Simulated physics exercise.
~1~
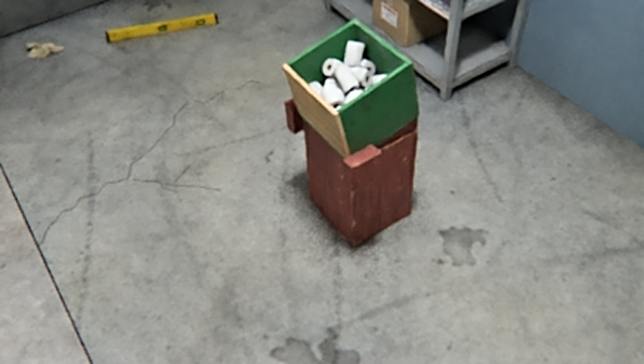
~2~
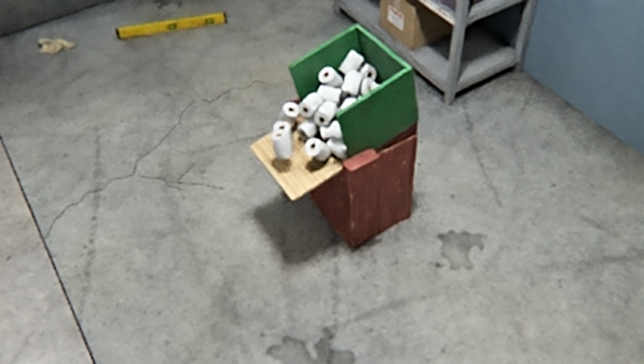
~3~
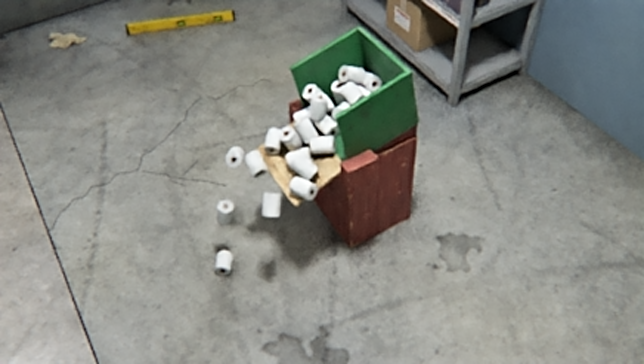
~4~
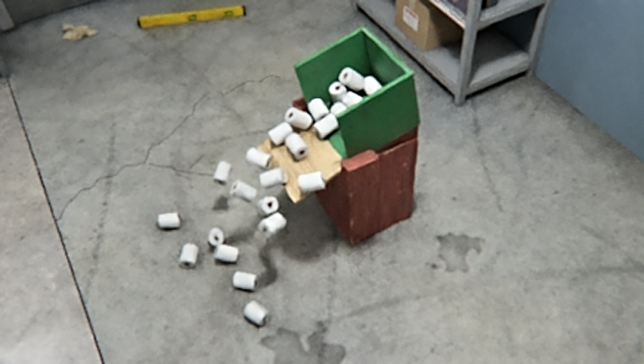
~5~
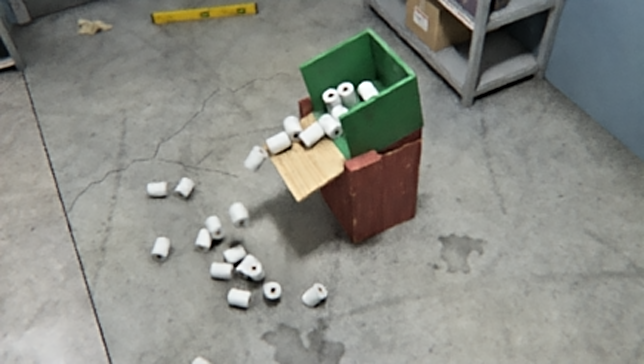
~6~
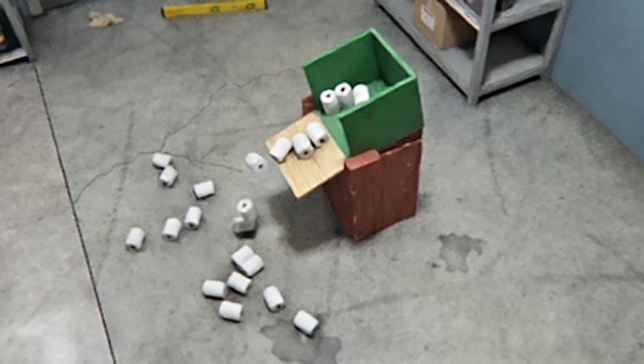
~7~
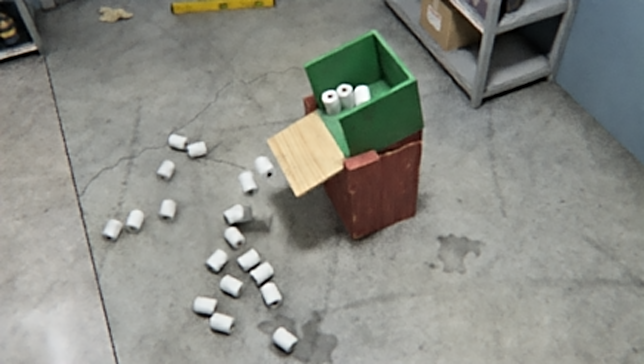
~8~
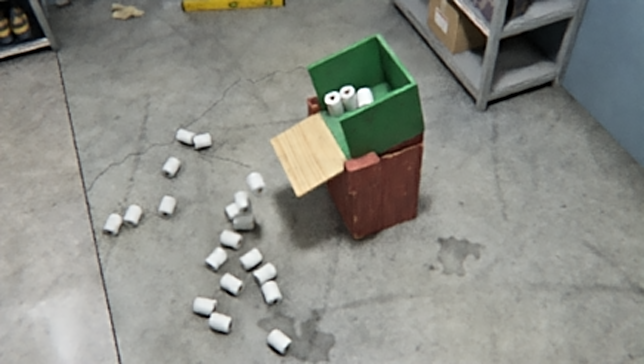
On a stained, cracked concrete floor near a grey shelf, a green bin heaped with small white paper rolls sits tilted on a reddish-brown stand. The wooden flap at its left end drops open, and the rolls slide onto it. They tumble over the edge in a stream, hit the floor and scatter to the left and toward the viewer. The flow thins until the last few rolls on the flap drop off, leaving it bare. At the end most of the rolls lie strewn across the concrete, while a few remain inside the bin.
